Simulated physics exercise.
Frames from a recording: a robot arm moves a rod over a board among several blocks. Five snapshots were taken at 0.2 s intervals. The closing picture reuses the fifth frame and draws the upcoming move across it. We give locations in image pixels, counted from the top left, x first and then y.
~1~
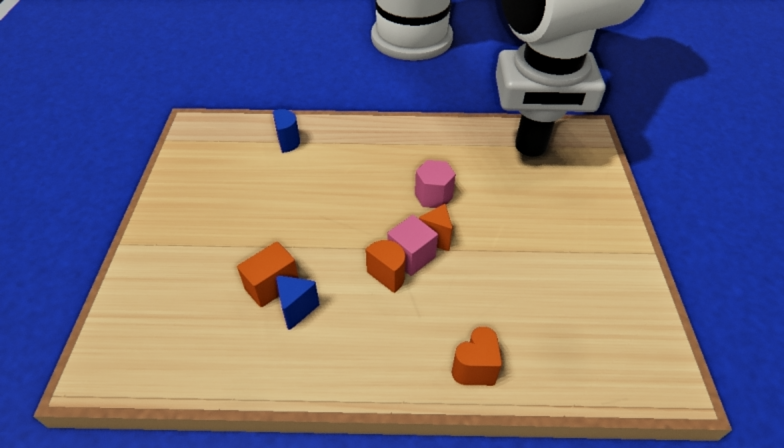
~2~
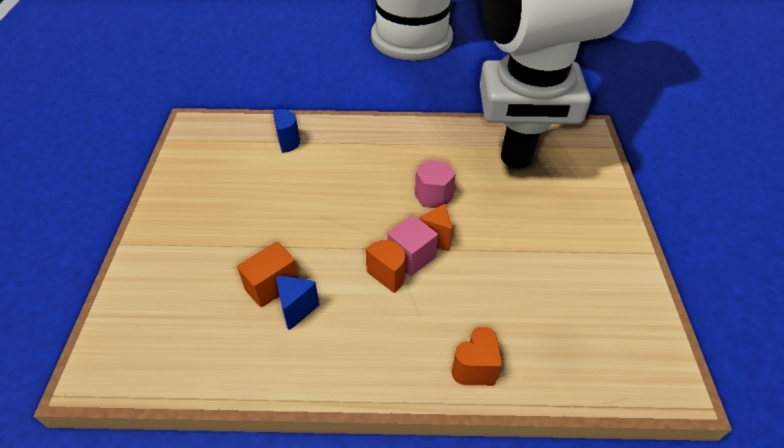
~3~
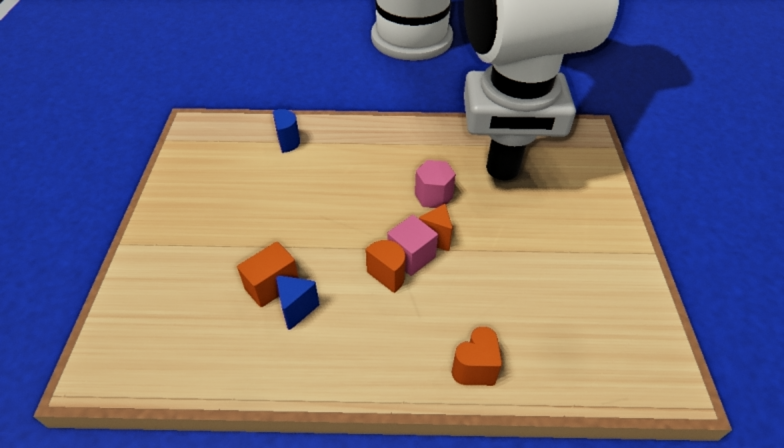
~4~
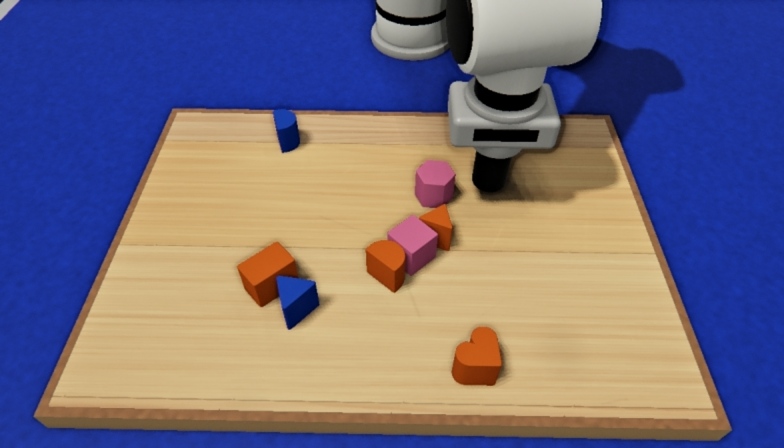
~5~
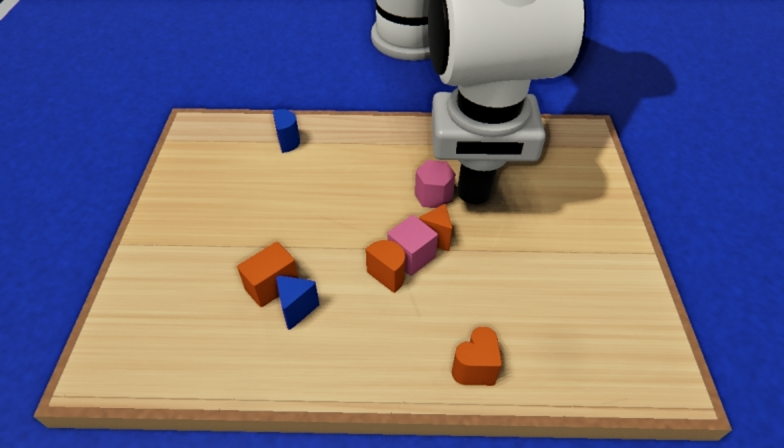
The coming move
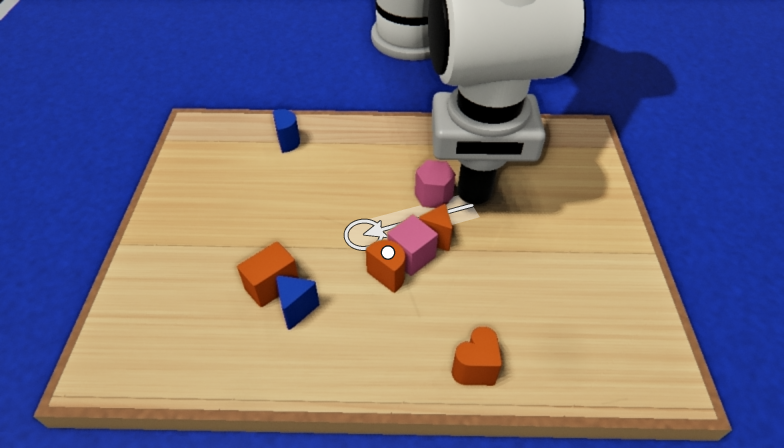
In the video, a robot arm lowers no block but moves its black rod steadily left and toward the viewer across a wooden board, drawing close to the pink hexagon, while the orange, pink and blue blocks stay still.
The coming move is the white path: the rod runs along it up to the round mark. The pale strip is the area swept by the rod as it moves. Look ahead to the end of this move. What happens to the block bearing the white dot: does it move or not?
It stays.
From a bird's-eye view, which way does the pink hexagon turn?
It spins with the clock.
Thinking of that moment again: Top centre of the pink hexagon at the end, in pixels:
It is at (416, 170).
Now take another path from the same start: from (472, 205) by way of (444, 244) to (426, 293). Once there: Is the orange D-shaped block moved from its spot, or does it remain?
That block ends up displaced.
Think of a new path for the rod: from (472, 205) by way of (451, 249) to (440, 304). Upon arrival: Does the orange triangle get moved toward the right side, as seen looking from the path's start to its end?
Yes.
Drawn move, in a line from (472, 205) to (364, 234); the dot is on the orange D-shaped block.
On the path given first. One third of the way, rod at (438, 203); pink hexagon at (418, 170), turned 30° clockwise.
Two thirds of the way, rod at (400, 213); pink hexagon at (416, 170), turned 30° clockwise.
At the end, rod at (363, 223); orange D-shaped block still; pink hexagon at (416, 170), turned 30° clockwise.
